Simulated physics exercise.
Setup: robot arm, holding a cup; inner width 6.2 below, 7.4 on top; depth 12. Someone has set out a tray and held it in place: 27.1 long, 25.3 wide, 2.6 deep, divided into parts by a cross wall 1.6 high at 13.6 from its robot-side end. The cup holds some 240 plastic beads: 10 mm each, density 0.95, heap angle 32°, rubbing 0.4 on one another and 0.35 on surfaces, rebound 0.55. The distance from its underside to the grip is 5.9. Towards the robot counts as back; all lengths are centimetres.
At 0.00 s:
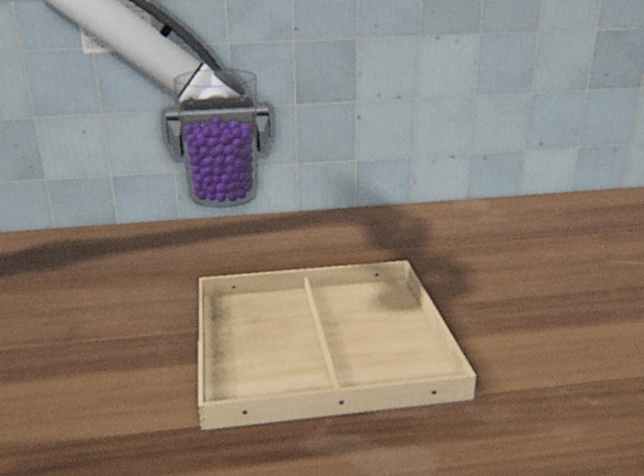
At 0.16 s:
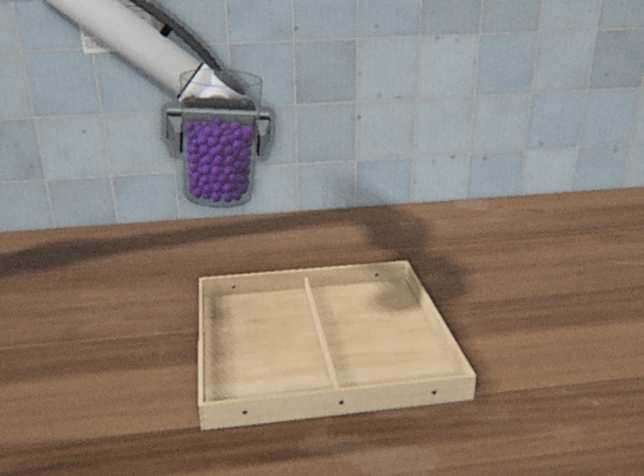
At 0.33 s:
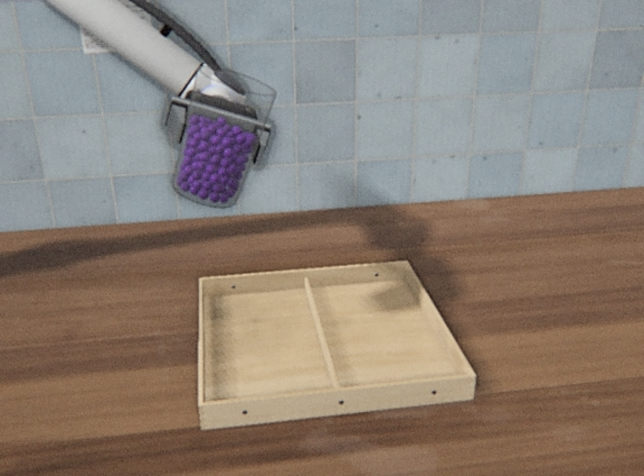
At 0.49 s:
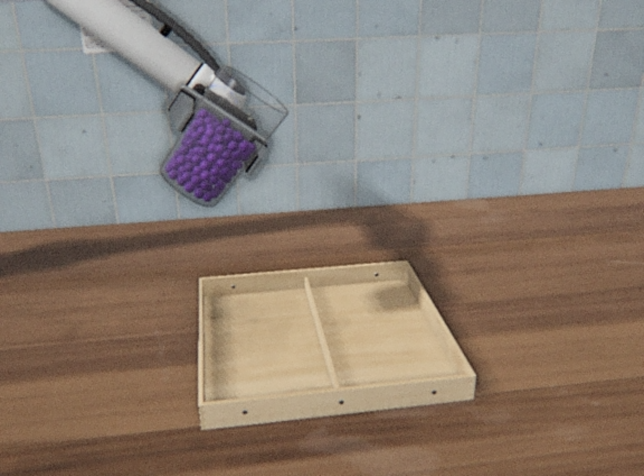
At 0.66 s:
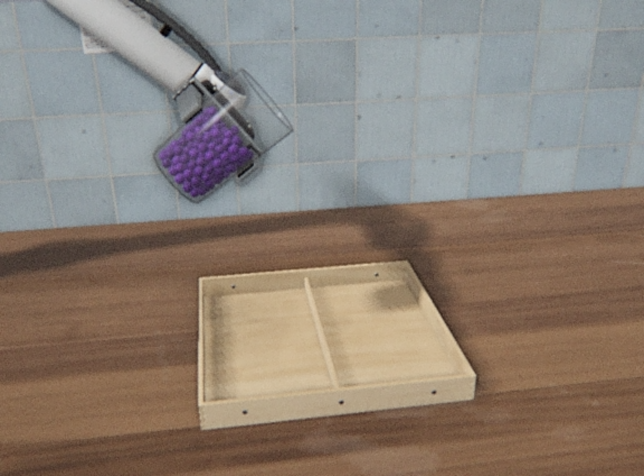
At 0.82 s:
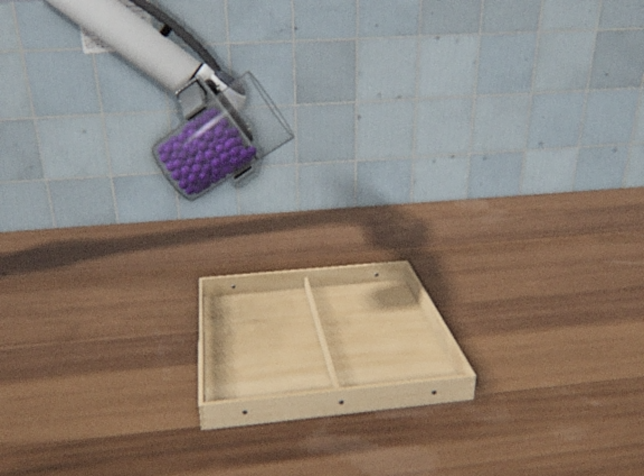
A robot arm holds a clear cup of purple beads upright above a wooden tray split into two sections on a wooden counter. The arm steadily tilts the cup, its bottom swinging left and its open top leaning right, while the beads shift inside and the tray stays still.
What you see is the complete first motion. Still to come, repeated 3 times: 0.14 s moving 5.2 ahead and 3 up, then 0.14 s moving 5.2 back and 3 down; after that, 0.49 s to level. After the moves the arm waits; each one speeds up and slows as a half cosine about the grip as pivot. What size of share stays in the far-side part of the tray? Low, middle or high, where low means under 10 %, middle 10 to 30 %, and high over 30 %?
Middle, 10 to 30 %.
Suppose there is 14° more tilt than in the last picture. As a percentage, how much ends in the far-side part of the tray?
Estimate: Around 50 per cent.
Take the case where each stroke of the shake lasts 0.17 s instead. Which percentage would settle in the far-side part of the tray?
It would be some 5 %.
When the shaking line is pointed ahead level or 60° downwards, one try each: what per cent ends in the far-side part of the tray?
Result: Approx. 5 % and 0 %, one try each.
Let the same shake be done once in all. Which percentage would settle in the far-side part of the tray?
That change gives some 10 percent.
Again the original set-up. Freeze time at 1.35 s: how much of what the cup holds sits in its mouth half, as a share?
65 per cent.
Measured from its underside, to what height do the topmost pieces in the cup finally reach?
Roughly 8.0 centimetres.
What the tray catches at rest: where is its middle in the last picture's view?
Roughly at (333, 335) in the last picture.
By 1.35 s, tilted 57° forward, highest piece 28 above the table; 189 in the cup, 13 in the far-side part, 7 in the robot-side part, 28 in flight or on a rim.
By 1.88 s, tilted 32° forward, highest piece 27 above the table; 159 in the cup, 34 in the far-side part, 31 in the robot-side part, 11 on the table or floor, 2 in flight or on a rim.
By 2.35 s, level, highest piece 27 above the table; 159 in the cup, 35 in the far-side part, 31 in the robot-side part, 12 on the table or floor.
By 3.40 s, level, highest piece 27 above the table; 159 in the cup, 35 in the far-side part, 31 in the robot-side part, 12 on the table or floor.
Final count, 159 in the cup, 35 in the far-side part, 31 in the robot-side part, 12 on the table or floor. That is 15 % in the far-side part of the tray.
